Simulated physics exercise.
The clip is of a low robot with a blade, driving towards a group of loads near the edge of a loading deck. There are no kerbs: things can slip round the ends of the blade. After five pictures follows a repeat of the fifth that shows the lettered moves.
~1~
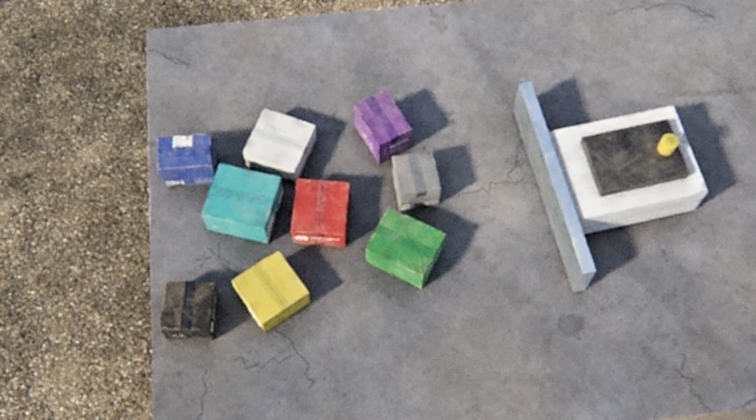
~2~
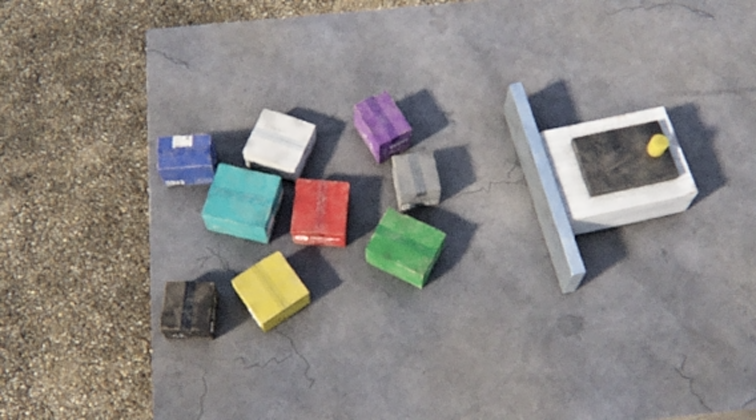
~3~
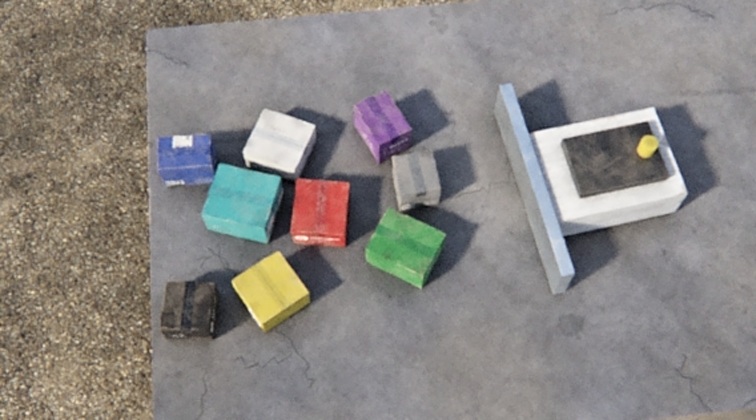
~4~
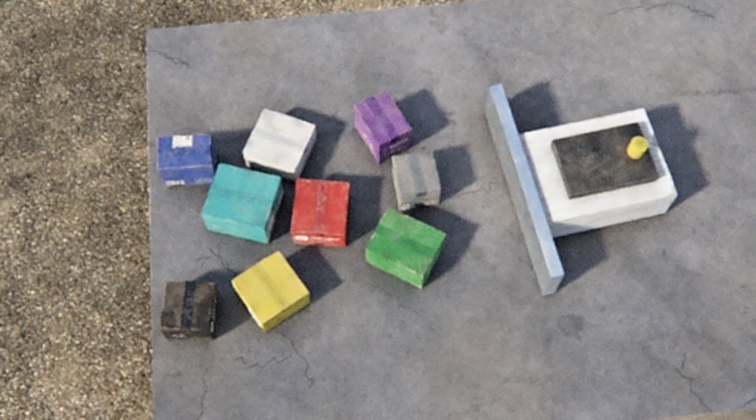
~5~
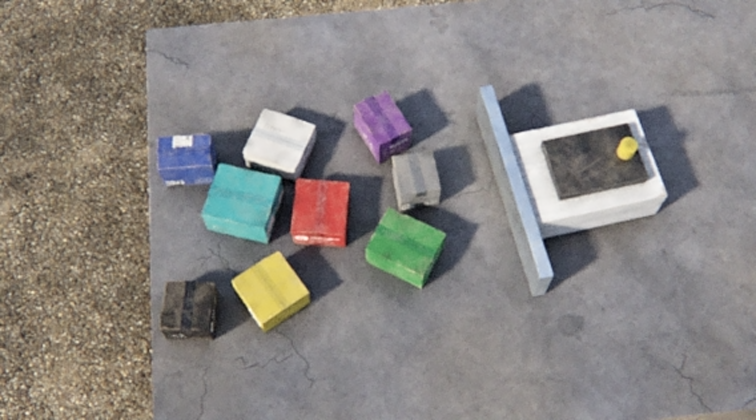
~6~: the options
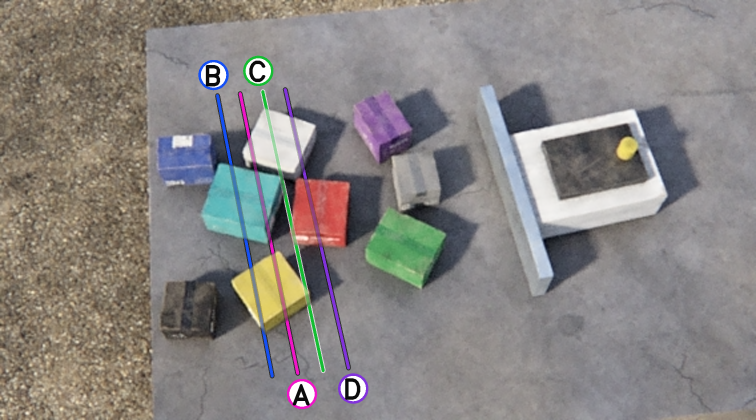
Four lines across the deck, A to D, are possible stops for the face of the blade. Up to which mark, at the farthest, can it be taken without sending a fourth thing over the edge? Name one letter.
B.
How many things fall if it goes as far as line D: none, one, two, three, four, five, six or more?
The count is none.
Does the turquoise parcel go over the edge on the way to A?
Yes.
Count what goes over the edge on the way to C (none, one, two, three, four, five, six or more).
By then, none.
On the marked copy, A at (267, 225); B at (243, 227); C at (291, 223); D at (315, 220).
With B. Early on, robot (491, 171); purple box (371, 128); green box (381, 253).
Further on, robot (393, 181); blue parcel (163, 155); black box (184, 313).
At the end, robot (318, 188); blue parcel over the edge; turquoise parcel over the edge; three fallen.
As for the rest, A is within the limit but short; C is within the limit but short; D is within the limit but short.
